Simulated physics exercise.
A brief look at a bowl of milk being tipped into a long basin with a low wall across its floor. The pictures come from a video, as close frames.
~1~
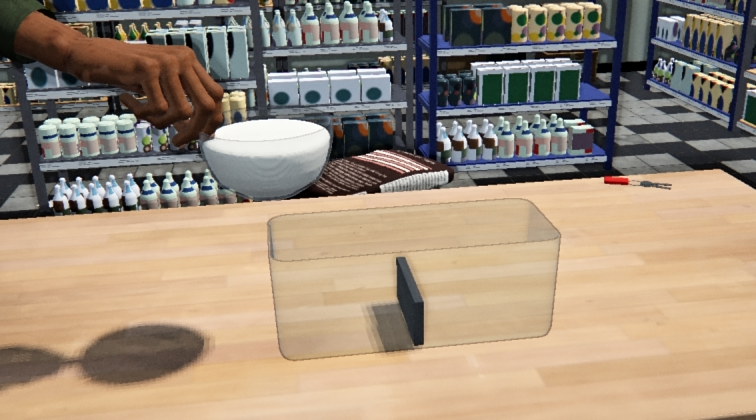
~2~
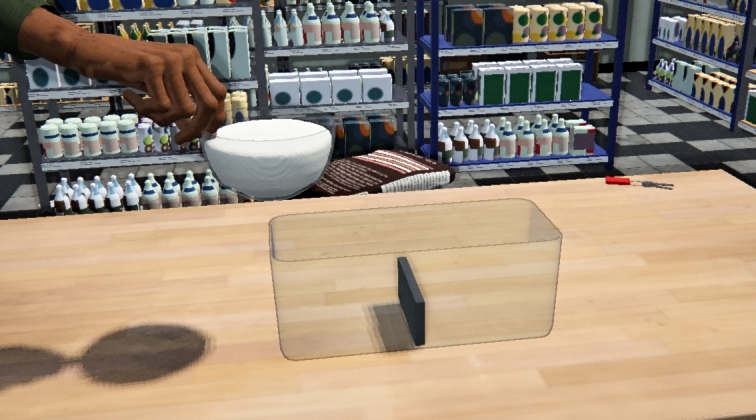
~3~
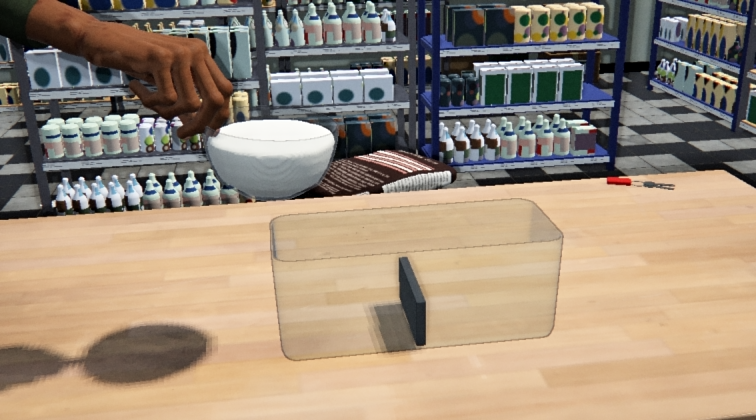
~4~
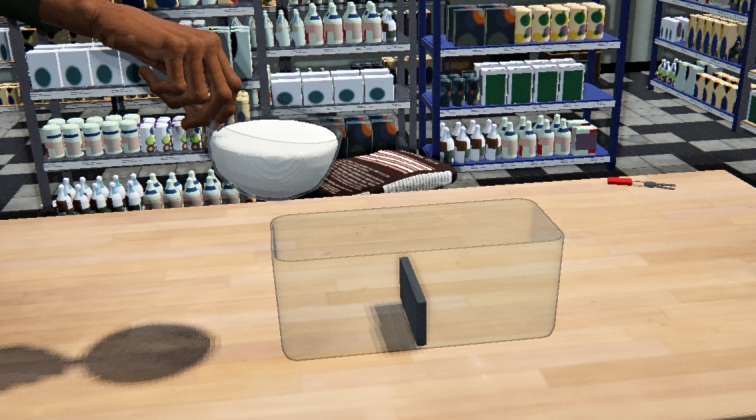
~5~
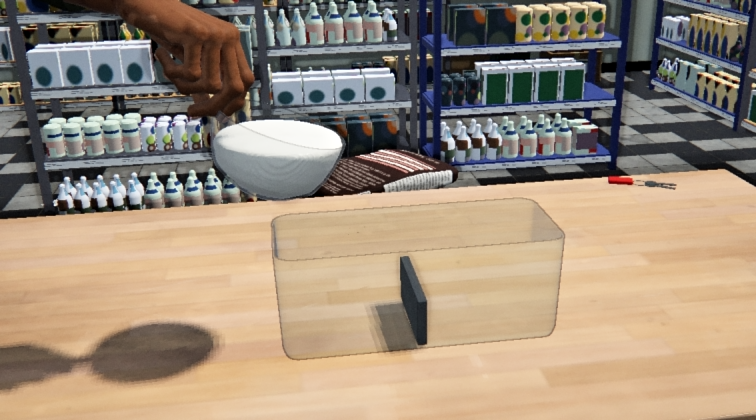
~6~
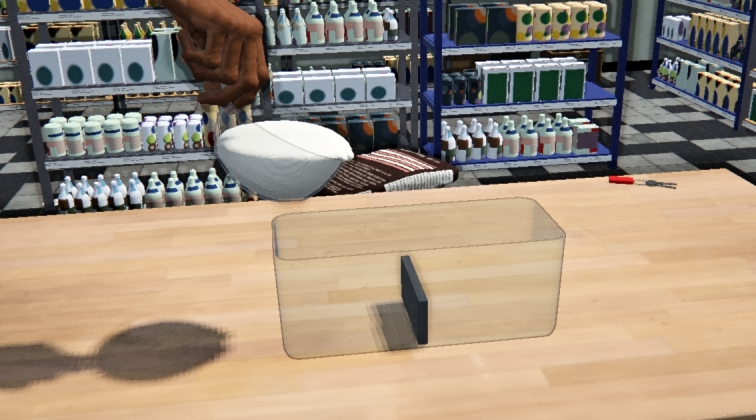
A hand tilting a white bowl of milk rightward above a clear basin with a dark divider, milk reaching the rim.
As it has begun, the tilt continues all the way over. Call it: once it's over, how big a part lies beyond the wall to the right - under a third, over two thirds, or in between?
Under a third.
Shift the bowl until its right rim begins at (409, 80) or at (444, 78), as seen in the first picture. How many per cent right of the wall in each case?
Close to 95 in a hundred, then close to 95 in a hundred.
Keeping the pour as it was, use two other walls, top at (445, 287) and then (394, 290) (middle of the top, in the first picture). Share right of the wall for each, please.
Near 10 % and 35 %.
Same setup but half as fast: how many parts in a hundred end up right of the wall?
It comes to 15 per cent or so.
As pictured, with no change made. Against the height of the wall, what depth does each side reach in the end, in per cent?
It settles around 60 on the left side and around 0 on the right side.
A moment on, the bowl is tipped on its side and 27 per cent is still to pour, 42 is left of the wall and 4 right of it.
Next, the bowl is tipped right over and 3 per cent is still to pour, 88 is left of the wall and 5 right of it.
Then the bowl is tipped right over and 0 per cent is still to pour, 90 is left of the wall and 8 right of it.
Later the bowl is tipped right over and 0 per cent is still to pour, 90 is left of the wall and 8 right of it.
At rest 90 per cent lies left of the wall, 8 right of it and 2 outside.
